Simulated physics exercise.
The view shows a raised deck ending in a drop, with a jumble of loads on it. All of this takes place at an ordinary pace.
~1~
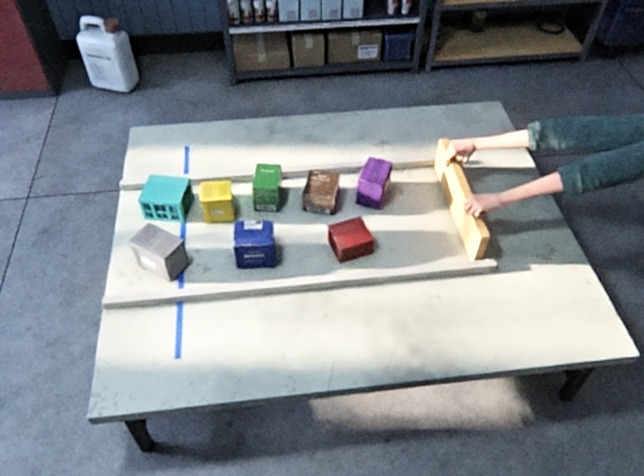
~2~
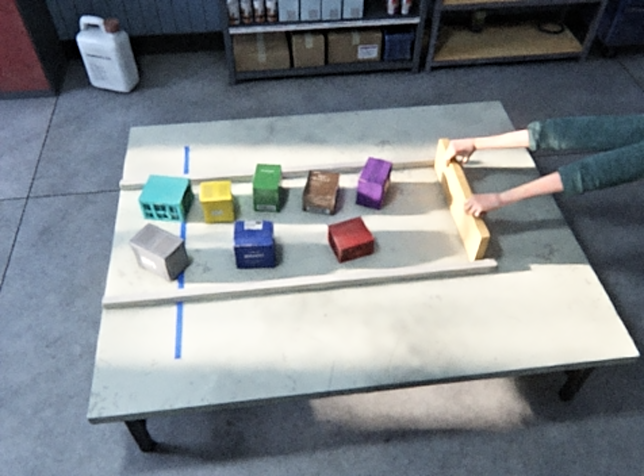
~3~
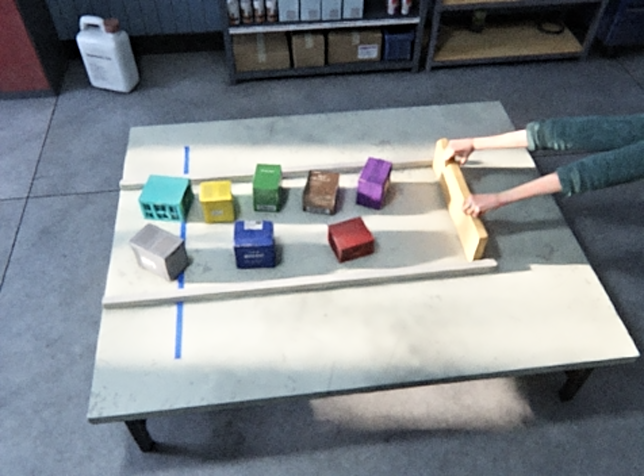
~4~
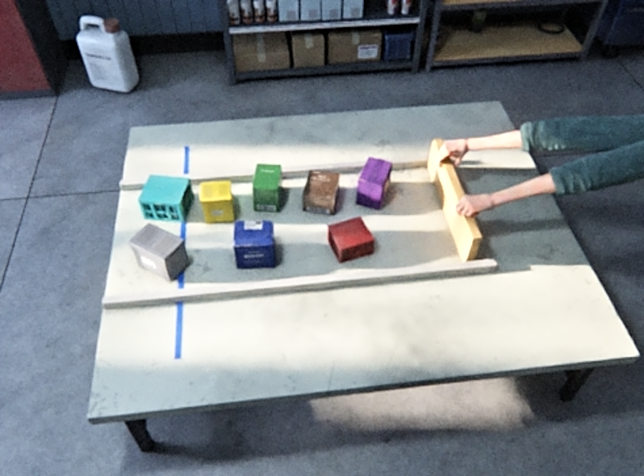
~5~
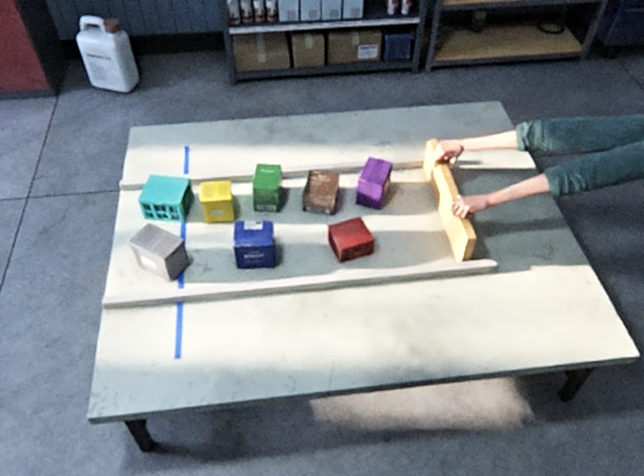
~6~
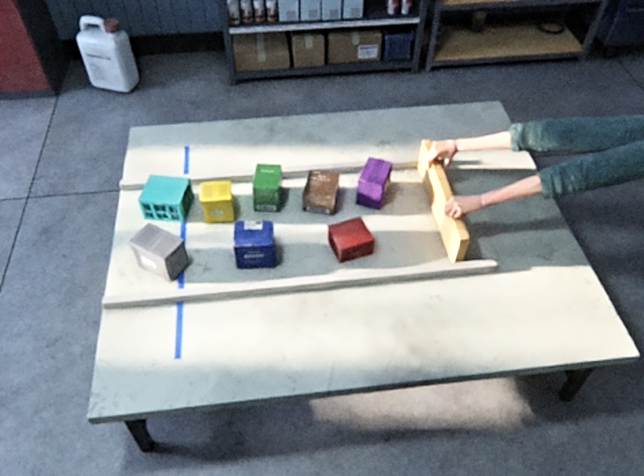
Two hands slide a wooden plank slightly left across a table toward several still, colourful blocks.
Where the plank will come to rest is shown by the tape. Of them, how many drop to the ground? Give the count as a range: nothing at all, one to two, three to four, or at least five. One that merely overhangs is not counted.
The count is three to four.
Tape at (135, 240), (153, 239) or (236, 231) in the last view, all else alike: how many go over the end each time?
In order, the counts are 6, 6 and 1.
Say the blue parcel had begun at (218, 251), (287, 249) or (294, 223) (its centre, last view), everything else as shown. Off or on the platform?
In order of the places given, the blue parcel rests steady, then rests steady, then rests steady.
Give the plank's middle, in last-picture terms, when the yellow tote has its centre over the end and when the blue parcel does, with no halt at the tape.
With the yellow tote it sits around (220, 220), with the blue parcel around (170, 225).
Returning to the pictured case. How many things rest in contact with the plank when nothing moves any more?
It's 2.
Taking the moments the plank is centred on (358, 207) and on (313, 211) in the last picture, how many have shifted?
Well, it's 3 at the first one and 5 at the second.
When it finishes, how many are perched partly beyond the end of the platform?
1 is the number.
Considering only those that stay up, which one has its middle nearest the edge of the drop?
That would be the blue parcel.
A little later, none off yet; grey tote at rest near (160, 253); turquoise crate at rest near (167, 199); yellow tote at rest near (218, 203).
When it is over, the number that fall off is three or four; down, green box, yellow tote, turquoise crate and grey tote.
